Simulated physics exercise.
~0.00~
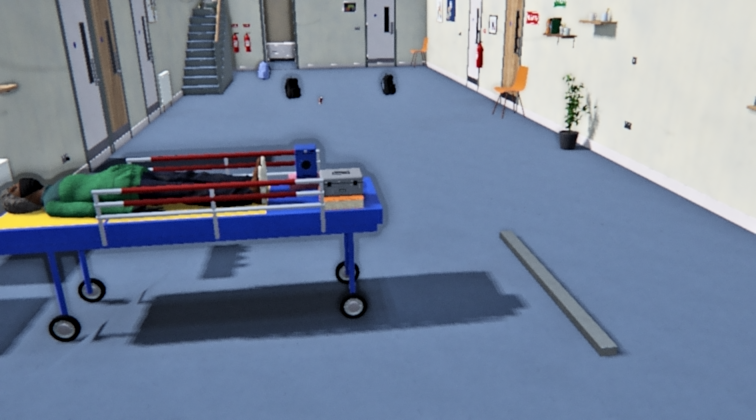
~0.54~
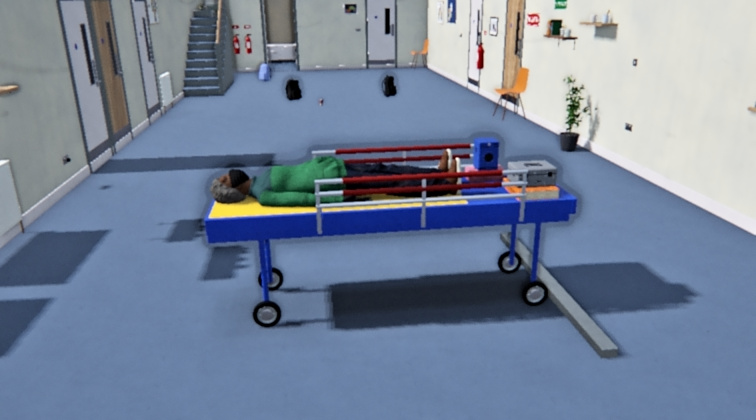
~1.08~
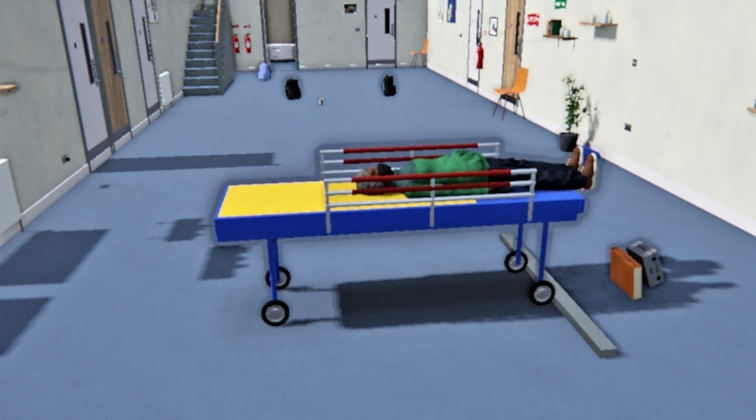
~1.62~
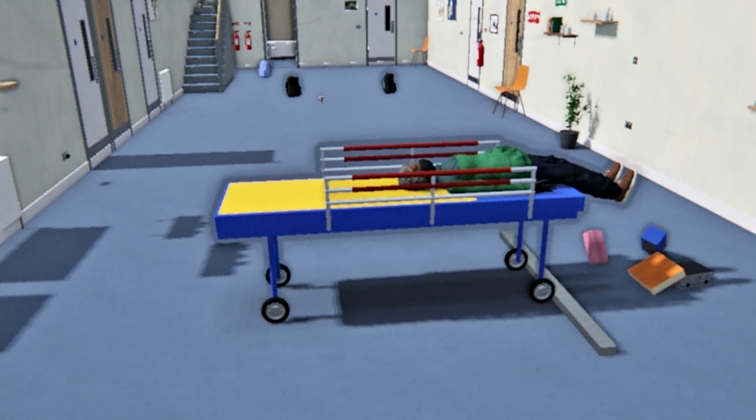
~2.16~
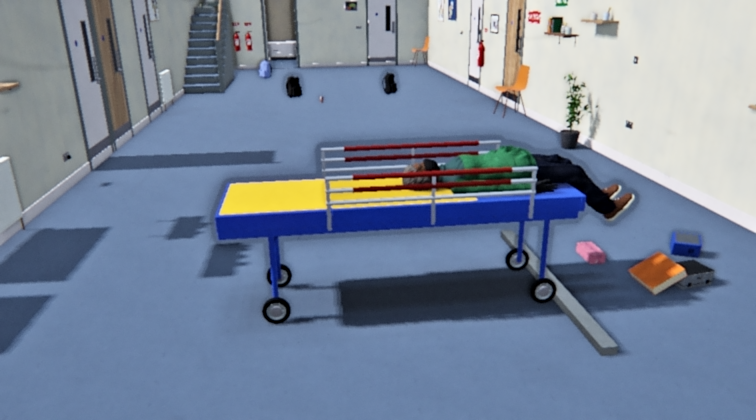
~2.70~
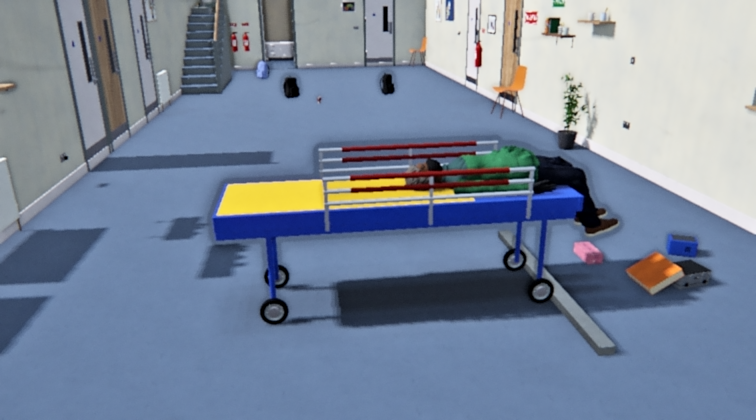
In the video, a blue trolley carrying a person in green rolls right and stops at a grey sill, and the person slides feet-first toward its right end. A grey case, orange folder, blue pump and pink box fall to the floor, and the person's legs end up hanging over the edge.
